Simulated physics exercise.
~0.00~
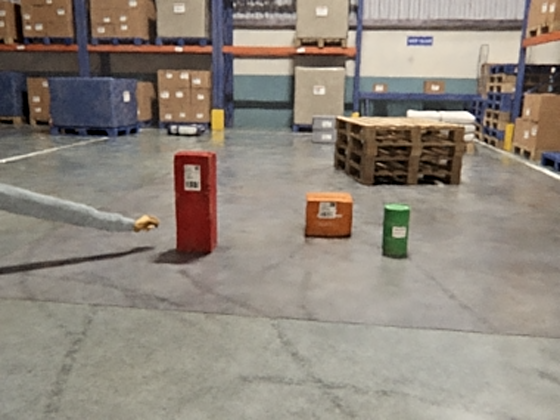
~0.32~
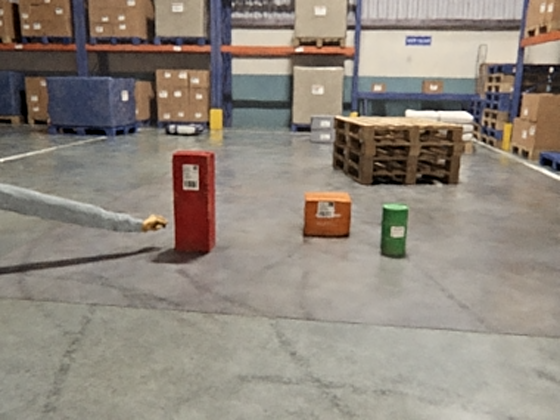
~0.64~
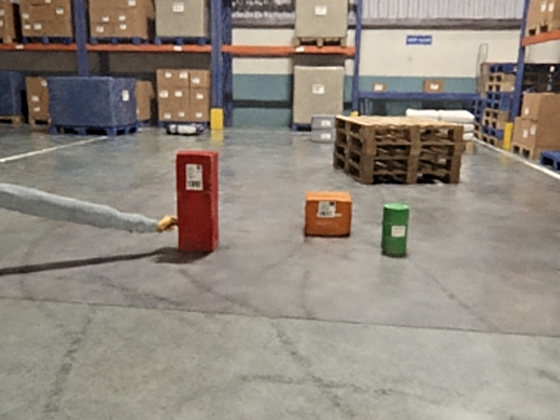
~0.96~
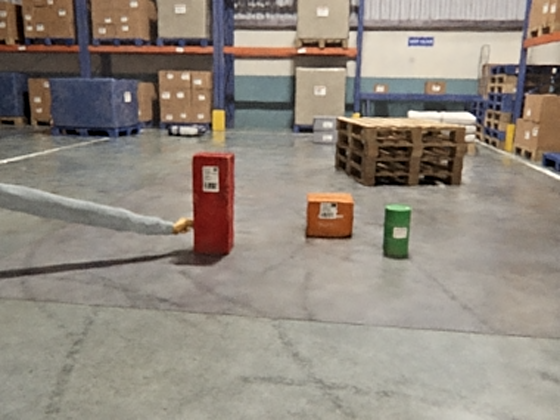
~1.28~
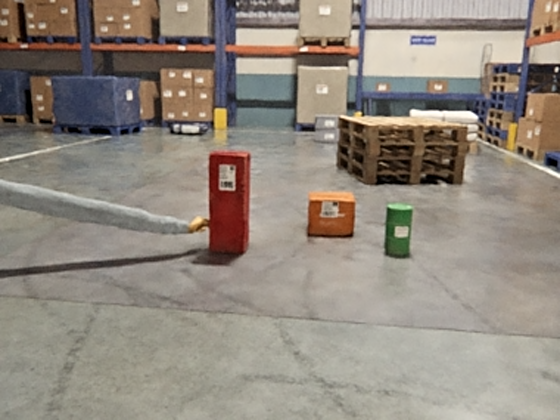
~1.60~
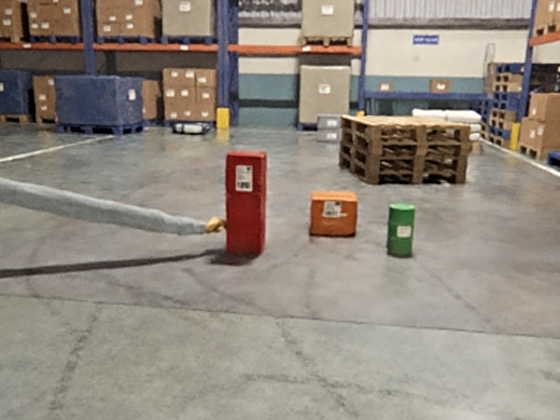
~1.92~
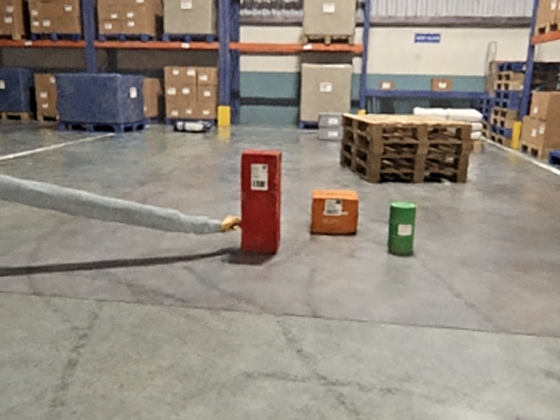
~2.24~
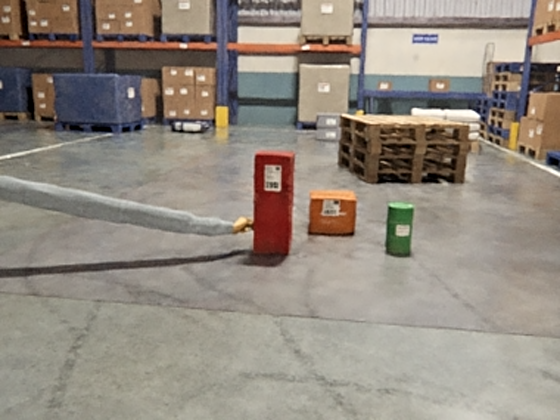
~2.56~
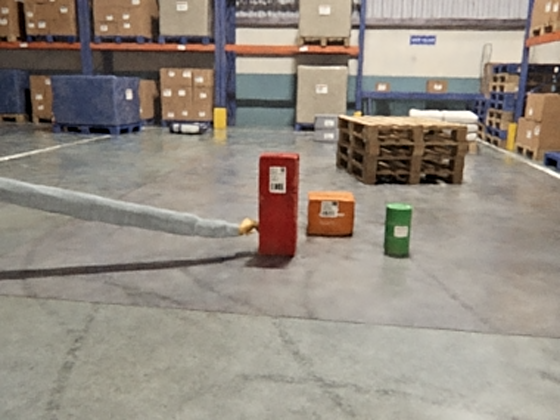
The clip shows a red box, an orange parcel and a green canister on a warehouse floor as an outstretched arm reaches in from the left and pushes the red box steadily to the right. The box slides toward the parcel and remains upright, while the other two stay in place.
